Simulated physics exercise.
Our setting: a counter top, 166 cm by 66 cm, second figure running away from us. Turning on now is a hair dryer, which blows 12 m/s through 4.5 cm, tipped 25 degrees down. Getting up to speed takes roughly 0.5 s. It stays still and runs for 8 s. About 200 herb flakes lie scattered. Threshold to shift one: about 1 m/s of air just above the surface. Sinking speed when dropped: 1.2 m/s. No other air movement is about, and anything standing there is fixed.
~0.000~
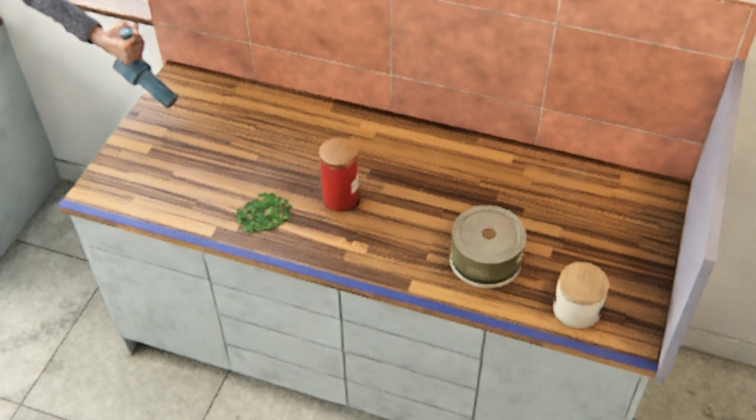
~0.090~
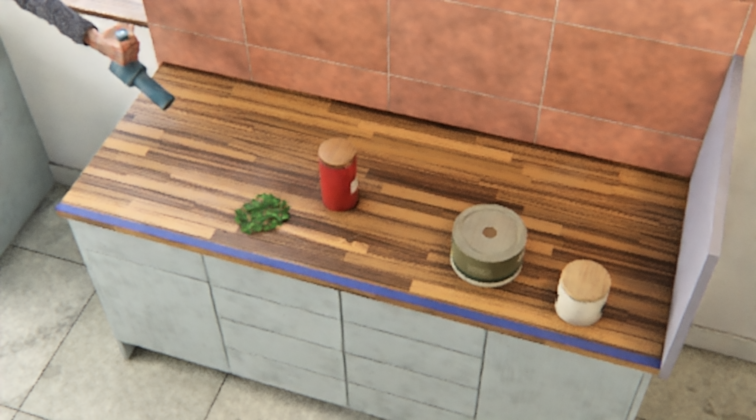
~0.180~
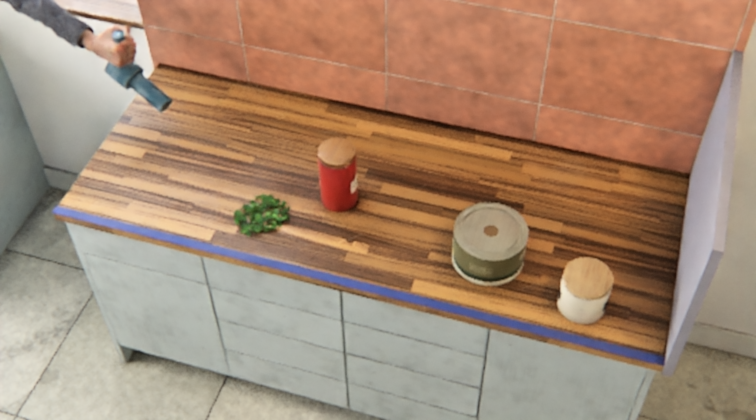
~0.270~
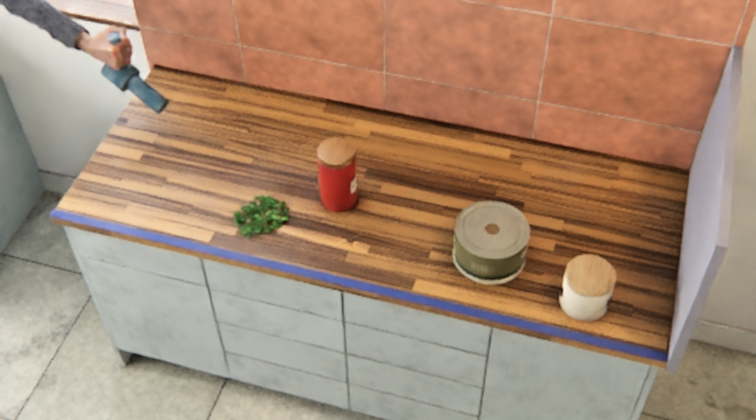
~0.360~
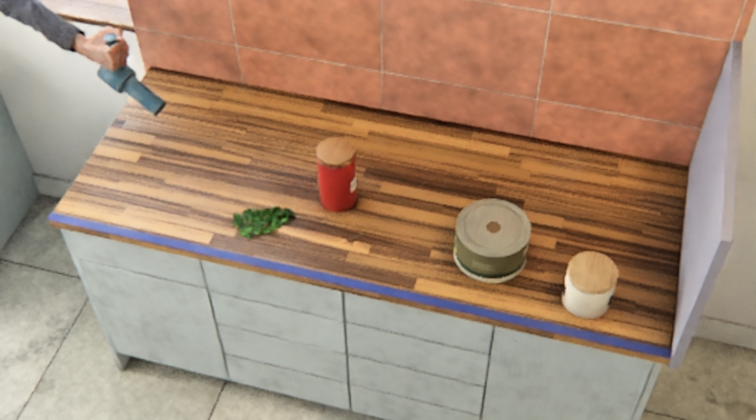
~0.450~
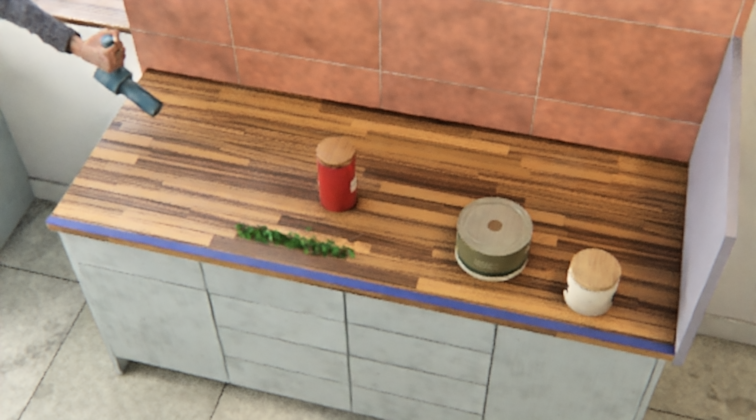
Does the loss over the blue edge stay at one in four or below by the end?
No, it goes above one in four.
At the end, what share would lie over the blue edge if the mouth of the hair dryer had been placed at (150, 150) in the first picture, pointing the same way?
It would be near 30 %.
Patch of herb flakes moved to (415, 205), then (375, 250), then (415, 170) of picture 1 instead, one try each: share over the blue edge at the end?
30, 80 and 1 in a hundred, respectively.
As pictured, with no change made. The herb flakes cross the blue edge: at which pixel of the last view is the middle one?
Around (350, 287).
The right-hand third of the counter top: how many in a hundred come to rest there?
About 0 percent.
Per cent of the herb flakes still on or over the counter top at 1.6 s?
That works out to roughly 0 % remaining.
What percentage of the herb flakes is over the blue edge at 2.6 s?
The share is about 100 percent.
After 1.6 s, 100 % are over the blue edge; 100 % have settled or left.
After 2.6 s, 100 % are over the blue edge; 100 % have settled or left.
After 4.4 s, 100 % are over the blue edge; 100 % have settled or left.
After 8.0 s, at the end, 100 % are over the blue edge.
